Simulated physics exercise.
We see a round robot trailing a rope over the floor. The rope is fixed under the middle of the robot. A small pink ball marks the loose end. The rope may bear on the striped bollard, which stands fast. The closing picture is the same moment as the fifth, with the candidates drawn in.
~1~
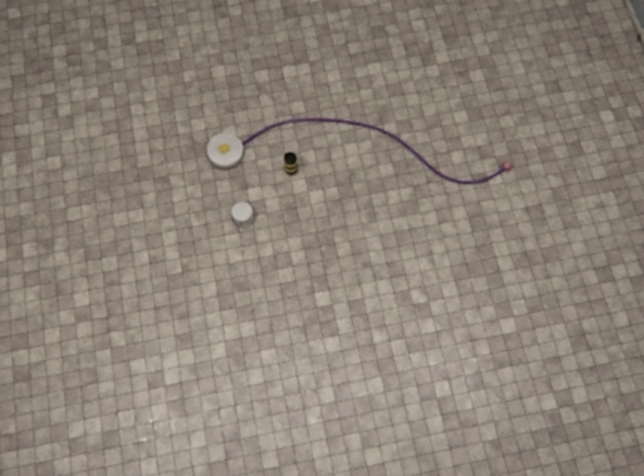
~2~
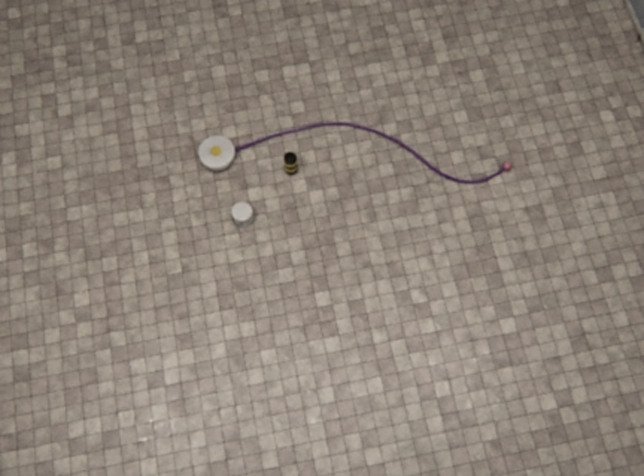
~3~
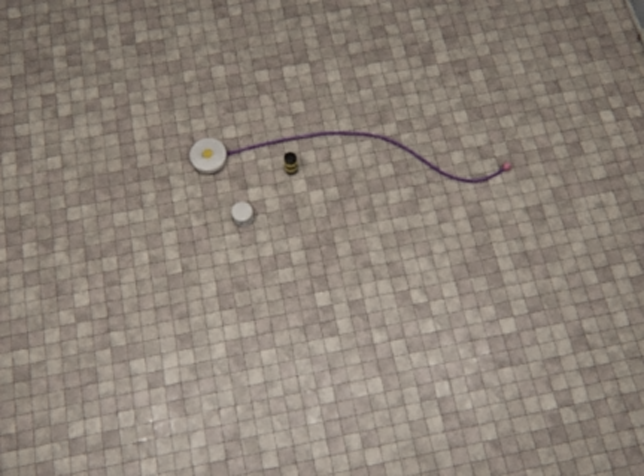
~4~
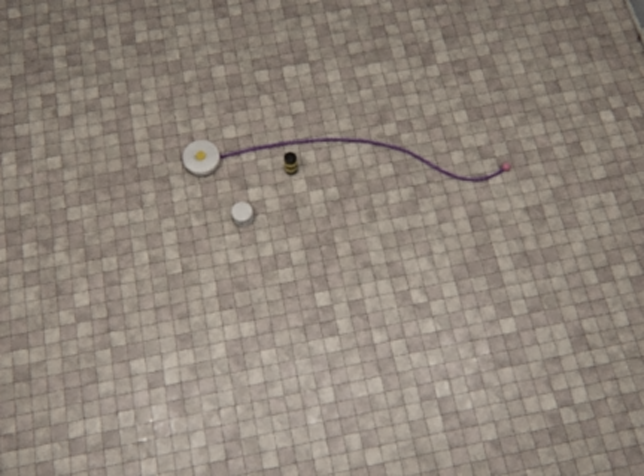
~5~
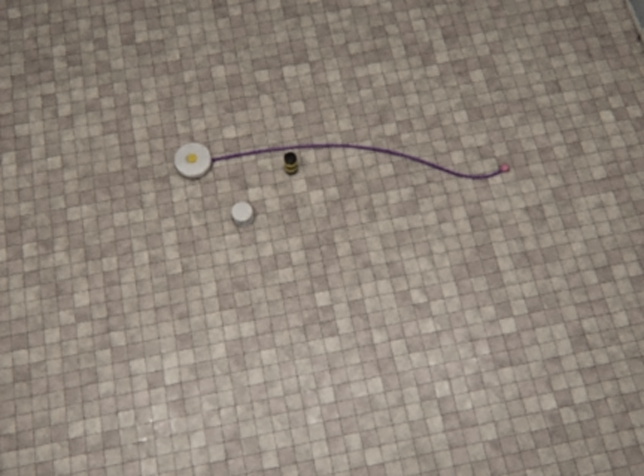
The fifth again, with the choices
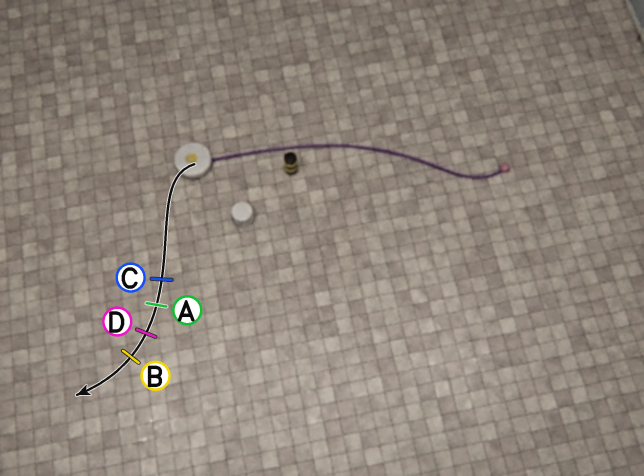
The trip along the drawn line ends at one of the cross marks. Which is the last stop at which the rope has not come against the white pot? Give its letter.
It can go as far as C.
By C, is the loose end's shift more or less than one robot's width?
By then, more.
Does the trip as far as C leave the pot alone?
Yes.
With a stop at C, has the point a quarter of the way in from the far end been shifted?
Yes.
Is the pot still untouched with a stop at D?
For that mark, no.
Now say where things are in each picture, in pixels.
The first picture shows white pot (243, 215); bollard (291, 164); robot (225, 151).
The second picture shows robot (217, 154); free end (507, 166); white pot (243, 215).
The third picture shows robot (209, 157); free end (507, 166); white pot (243, 215).
The fourth picture shows robot (202, 159); free end (507, 167); white pot (243, 215).
The fifth picture shows robot (193, 161); free end (505, 168); white pot (243, 215); bollard (291, 164).
On the marked copy, A at (157, 305); B at (131, 357); C at (162, 279); D at (146, 333); the route from (194, 164) via (161, 285) to (77, 395).
With C. Early on, robot (168, 195), middle of the rope (327, 158), free end (483, 171).
Further on, robot (164, 239), middle of the rope (306, 163), free end (463, 169).
At the end, robot (160, 277), middle of the rope (282, 168), free end (438, 166); only the bollard has been touched, if anything.
As for the rest, A brings the rope against the pot; B brings the rope against the pot; D brings the rope against the pot.
